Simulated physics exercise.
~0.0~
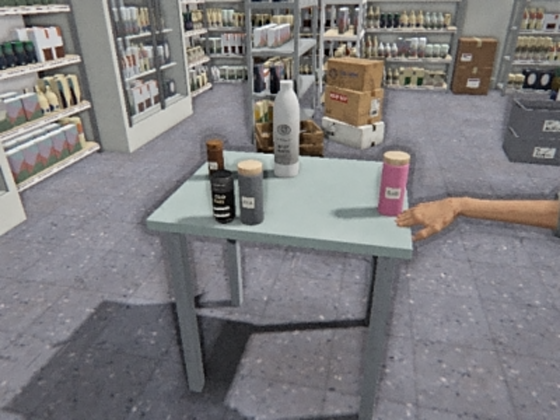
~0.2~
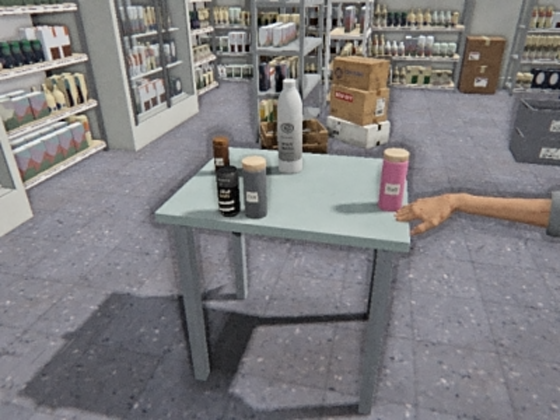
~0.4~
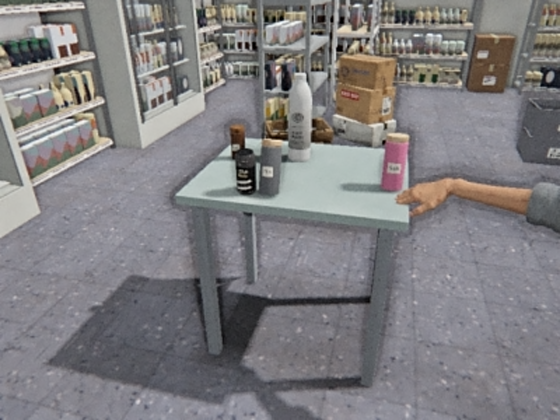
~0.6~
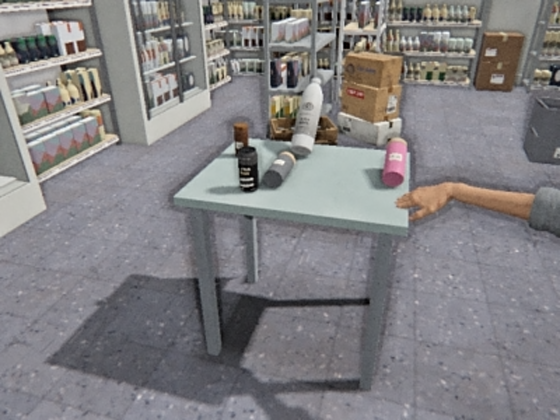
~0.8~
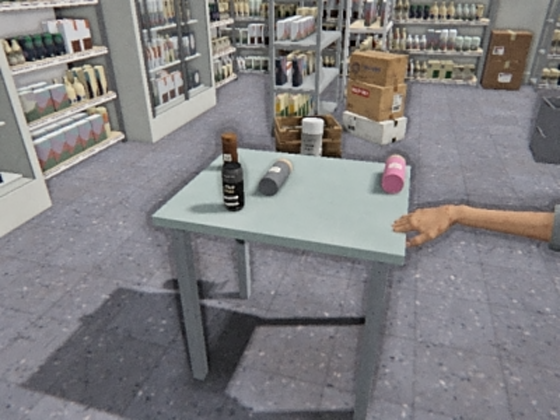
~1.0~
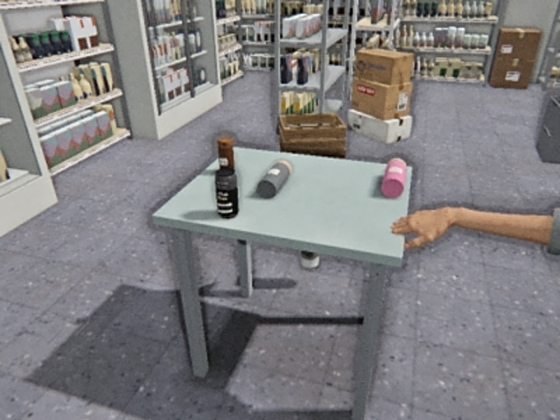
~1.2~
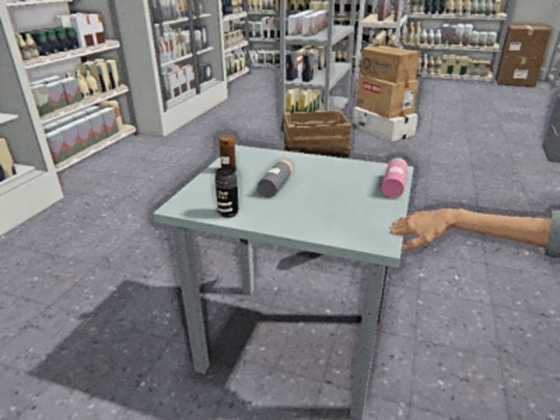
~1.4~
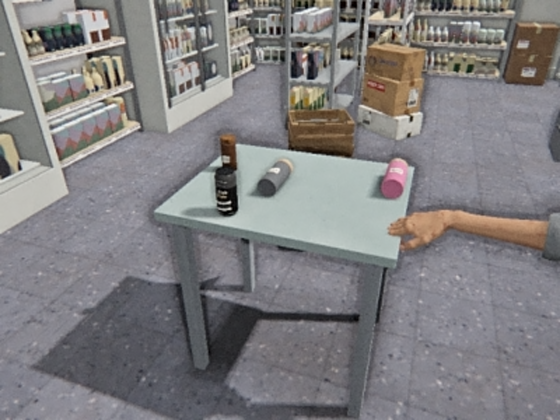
A bare forearm reaches in from the right, its hand at the corner of a pale green side table seen from slightly above in a shop lined with stocked shelves. On the table stand a white bottle at the back, a black container, a brown one and a grey jar to the left, and a pink jar to the right. The table jolts, and the grey and pink jars topple onto their sides while the white bottle tips backward. The bottle drops off the far edge and disappears from view. The black and brown containers remain upright beside the fallen jars.
